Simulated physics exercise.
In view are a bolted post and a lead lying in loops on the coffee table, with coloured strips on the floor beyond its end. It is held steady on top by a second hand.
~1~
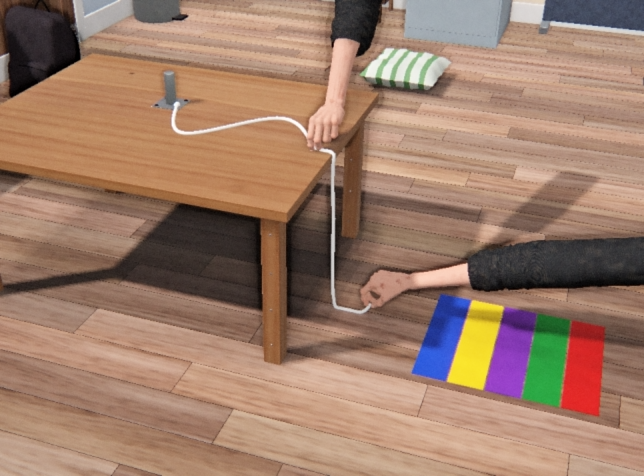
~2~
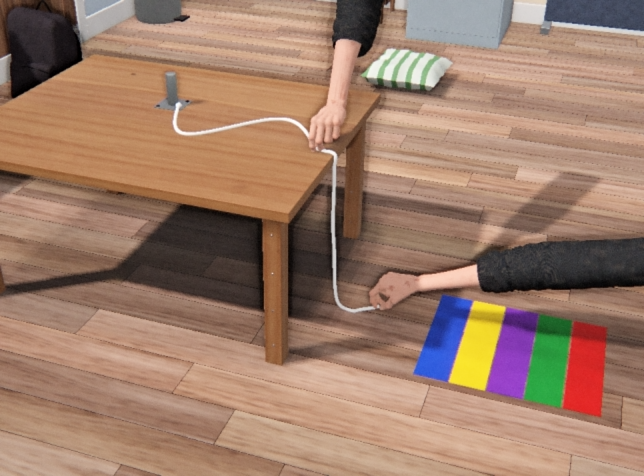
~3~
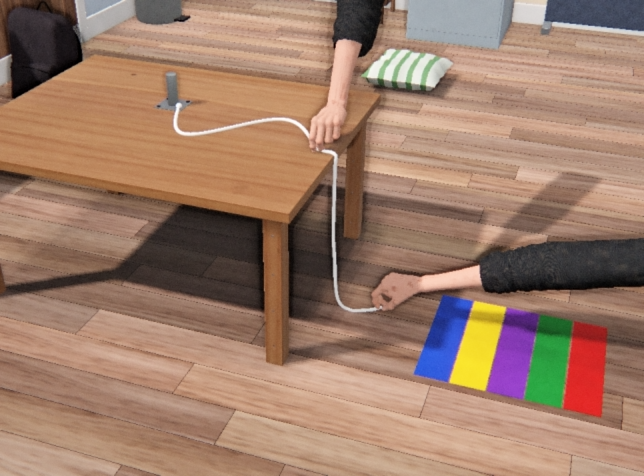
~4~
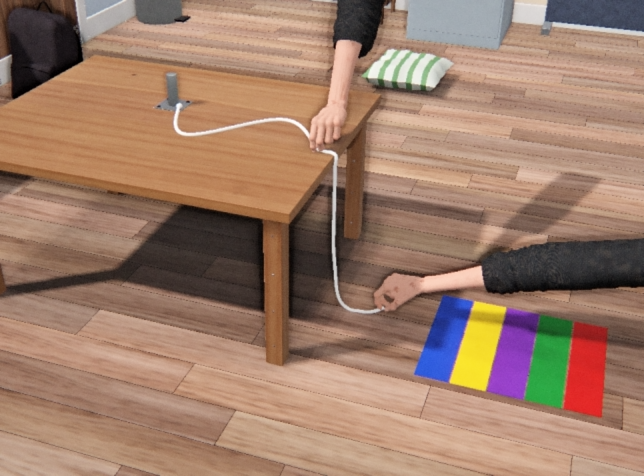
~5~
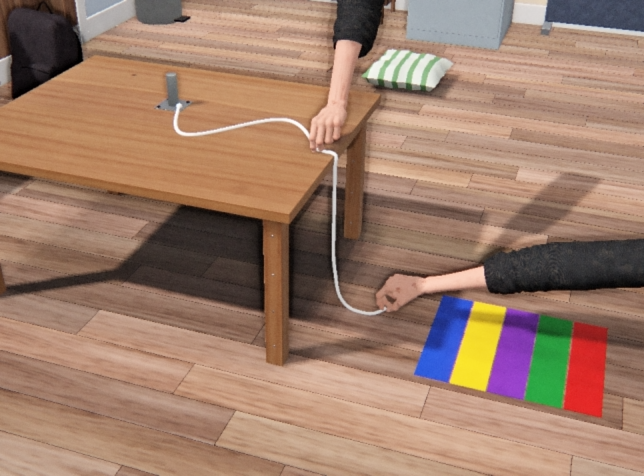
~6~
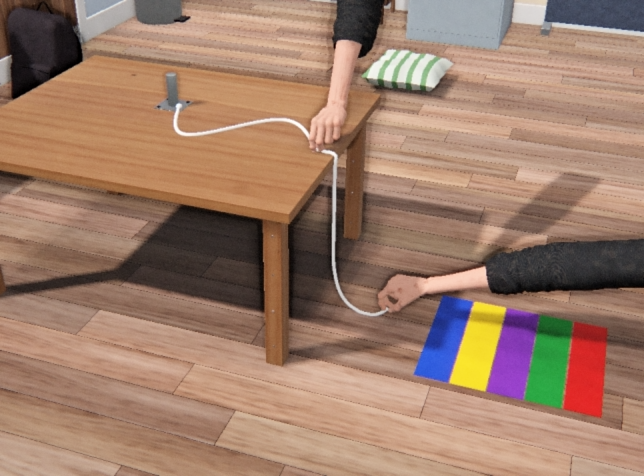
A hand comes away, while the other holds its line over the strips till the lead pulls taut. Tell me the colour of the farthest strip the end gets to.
The farthest it gets is red.
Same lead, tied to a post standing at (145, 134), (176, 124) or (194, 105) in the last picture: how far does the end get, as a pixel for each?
The first try gives about (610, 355), the second about (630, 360) and the third about (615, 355).
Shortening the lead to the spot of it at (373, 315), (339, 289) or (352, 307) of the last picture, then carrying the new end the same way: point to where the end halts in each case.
(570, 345), (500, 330), (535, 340).
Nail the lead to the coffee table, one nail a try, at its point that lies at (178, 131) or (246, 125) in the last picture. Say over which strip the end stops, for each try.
It would be green; purple.
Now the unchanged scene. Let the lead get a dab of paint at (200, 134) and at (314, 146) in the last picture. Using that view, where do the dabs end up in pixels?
(252, 125) and (391, 188), roughly.
A little later, end near (529, 338); over purple.
Next, end near (570, 347); over green.
When it is tight, end near (594, 352); over red. It gets as far as the red strip.
